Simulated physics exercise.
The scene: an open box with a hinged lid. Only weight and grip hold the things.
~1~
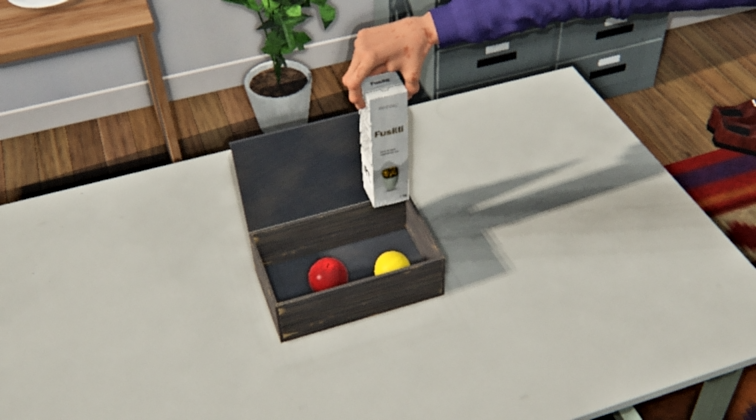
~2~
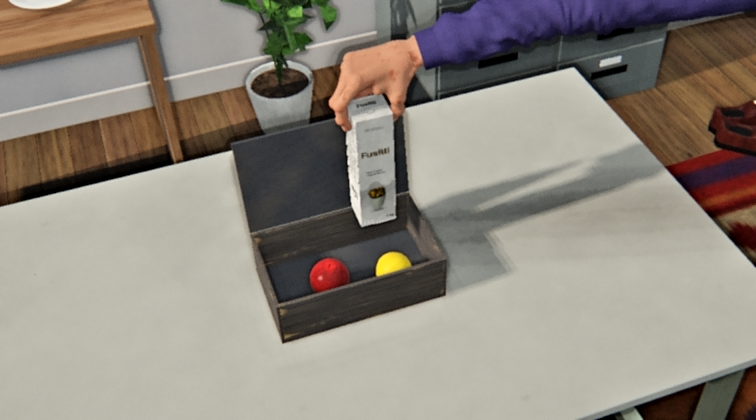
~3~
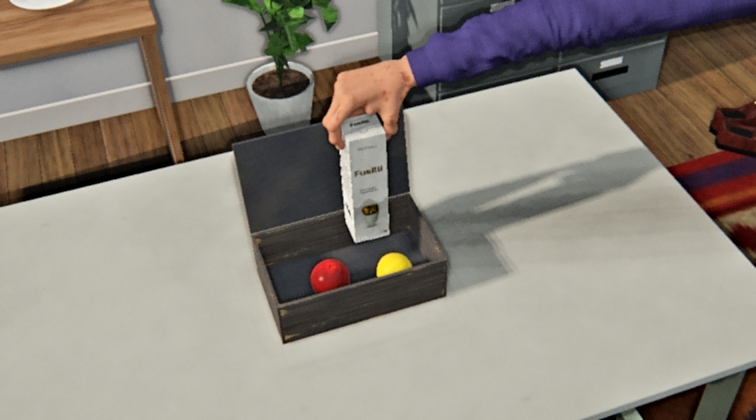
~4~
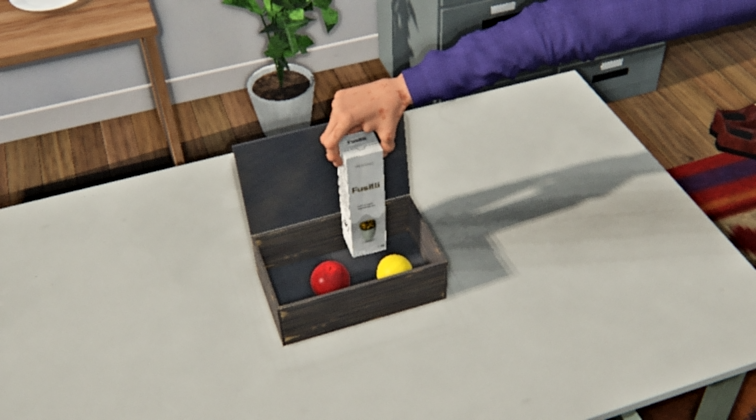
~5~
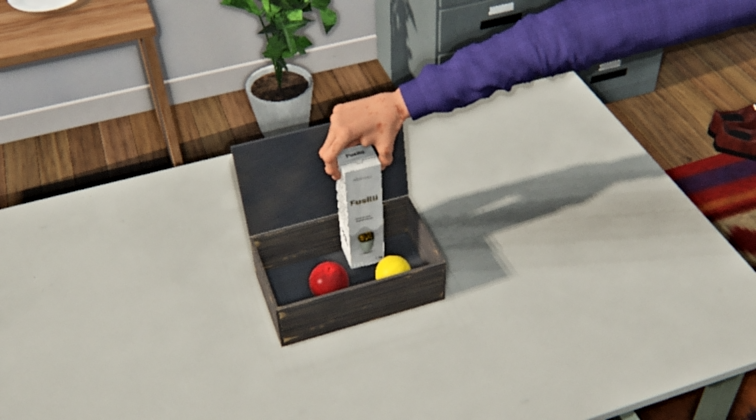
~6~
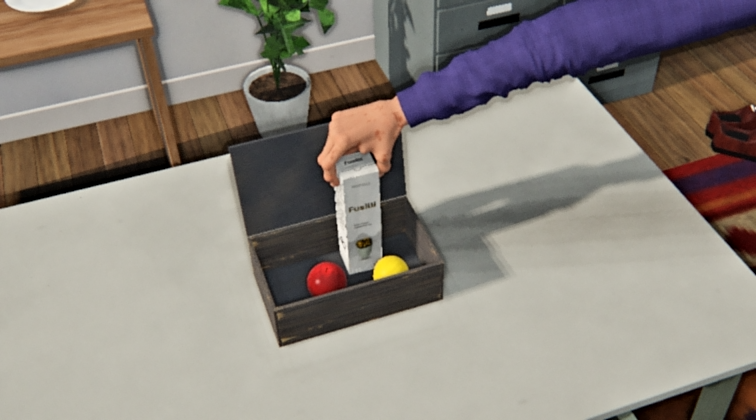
A dark open box with a raised hinged lid sits on a pale table, seen from above at an angle in a room with a potted plant and grey drawers behind. Inside are a red ball at left and a yellow ball at right, while a purple-sleeved hand grips a white carton above. The hand moves the carton slightly left and lowers it upright into the box, still holding it.
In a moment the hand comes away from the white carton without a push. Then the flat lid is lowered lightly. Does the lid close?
Outcome: The lid will not close.
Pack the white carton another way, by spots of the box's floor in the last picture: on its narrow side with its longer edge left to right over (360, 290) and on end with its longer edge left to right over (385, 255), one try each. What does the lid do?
In the first case it closes; in the second case it stays ajar.
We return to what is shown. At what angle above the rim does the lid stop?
Some 20° above the rim.
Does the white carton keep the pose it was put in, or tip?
The white carton ends up tilted.
Then, 1.30 s on from there, lid 83° above the rim.
Then, 1.80 s on from there, lid 52° above the rim; white carton turned 25° from how it was put near (368, 233).
Then, 2.00 s on from there, lid 28° above the rim; white carton turned 63° from how it was put near (383, 252); yellow lemon shifted a little.
In the end, lid 22° above the rim; toppled in the box, white carton; the other 2 unmoved. At the end, from the last picture's camera, white carton near (384, 252).
